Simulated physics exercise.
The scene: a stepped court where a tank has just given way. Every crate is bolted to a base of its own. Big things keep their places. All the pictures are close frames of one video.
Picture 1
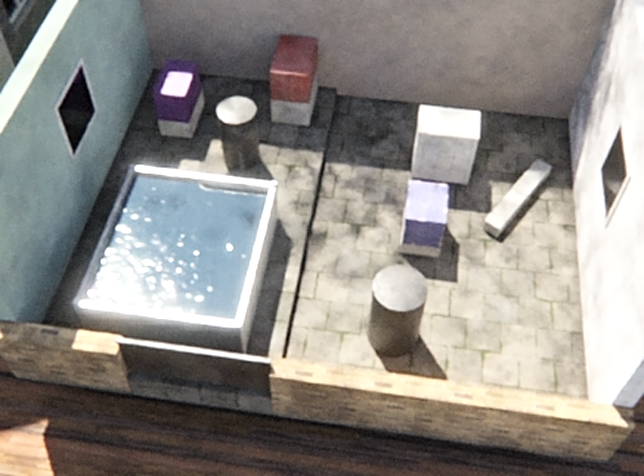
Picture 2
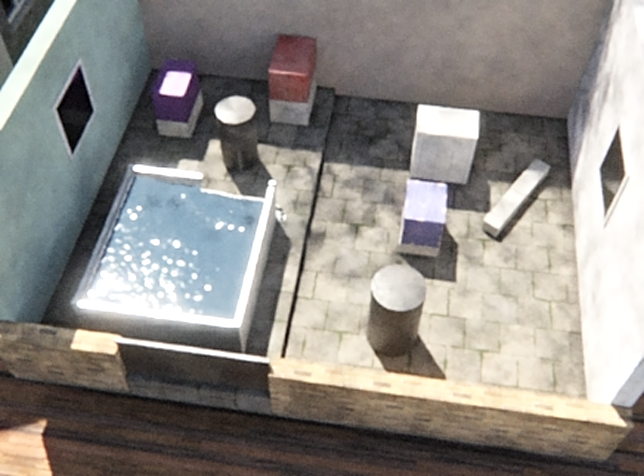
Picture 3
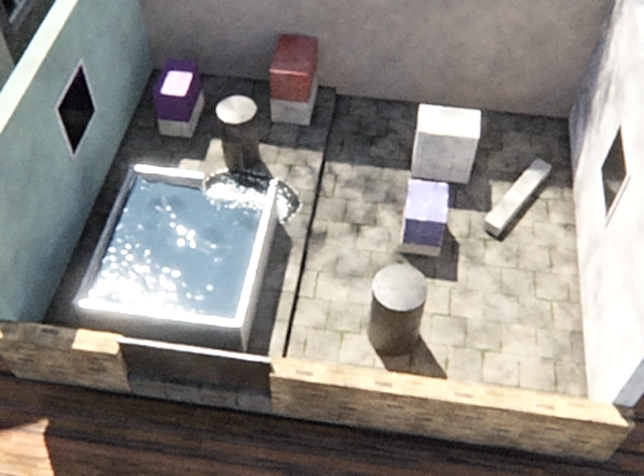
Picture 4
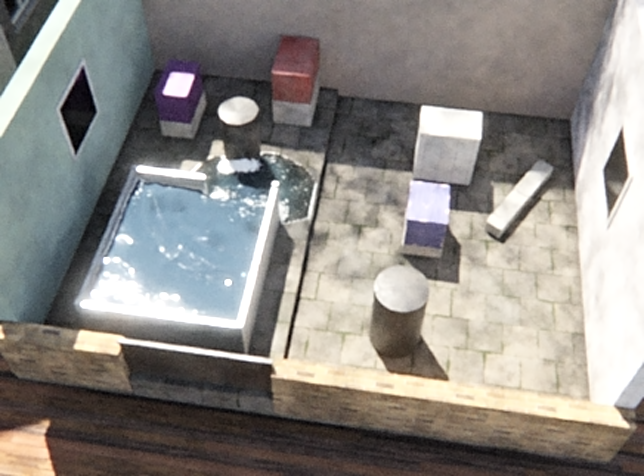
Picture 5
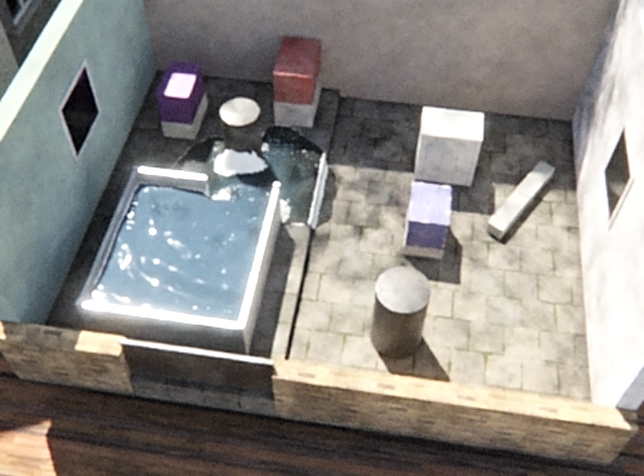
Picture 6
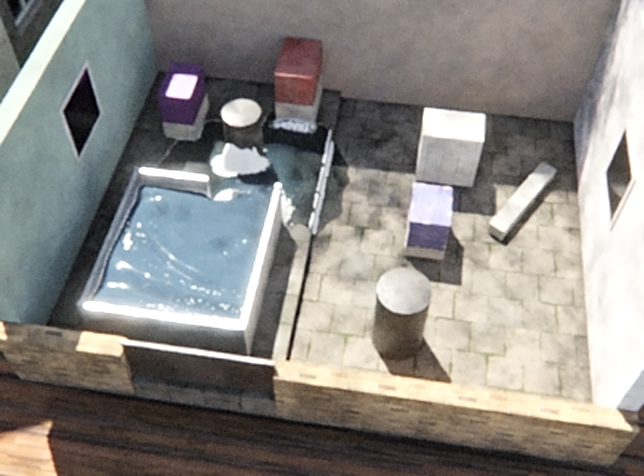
Water pouring from a gap in the far side of an open tank, spreading across the paving around a nearby pillar.
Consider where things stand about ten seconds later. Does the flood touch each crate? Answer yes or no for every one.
Blue crate: No; red crate: No; purple crate: No.
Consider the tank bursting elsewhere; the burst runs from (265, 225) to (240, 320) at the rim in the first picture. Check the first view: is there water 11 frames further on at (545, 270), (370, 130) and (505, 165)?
The first point is swamped, the second unwetted, the third unwetted.
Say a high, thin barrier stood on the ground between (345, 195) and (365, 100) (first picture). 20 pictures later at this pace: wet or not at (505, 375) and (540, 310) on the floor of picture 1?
In order, I'd call them bare and bare.
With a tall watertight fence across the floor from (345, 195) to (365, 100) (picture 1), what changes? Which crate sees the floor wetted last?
The crate marked blue.
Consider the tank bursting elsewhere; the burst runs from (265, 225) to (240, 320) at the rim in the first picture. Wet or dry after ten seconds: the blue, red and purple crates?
As it turns out, the blue crate is swamped, the red crate stays unwetted, and the purple crate stays unwetted.
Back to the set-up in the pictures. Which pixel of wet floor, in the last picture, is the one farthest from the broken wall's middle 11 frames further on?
The farthest wet point should be near (571, 129).
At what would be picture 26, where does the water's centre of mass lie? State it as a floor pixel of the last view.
The water's centre sits above (273, 205).
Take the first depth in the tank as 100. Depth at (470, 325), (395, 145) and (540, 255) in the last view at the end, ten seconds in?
Roughly 12, 16 and 4 per cent, in turn.
A moment on, water covers 25 % of the floor; the blue crate not reached, the red crate water round its plinth, the purple crate water round its plinth.
Next, water covers 40 % of the floor; the blue crate water round its plinth, the red crate water round its plinth, the purple crate water round its plinth.
Then, water covers 55 % of the floor; the blue crate water round its plinth, the red crate water round its plinth, the purple crate water round its plinth.
Later, water covers 85 % of the floor; the blue crate water round its plinth, the red crate water round its plinth, the purple crate water round its plinth.
In the end, water covers 95 % of the floor; the blue crate stayed above the water, the red crate stayed above the water, the purple crate stayed above the water.
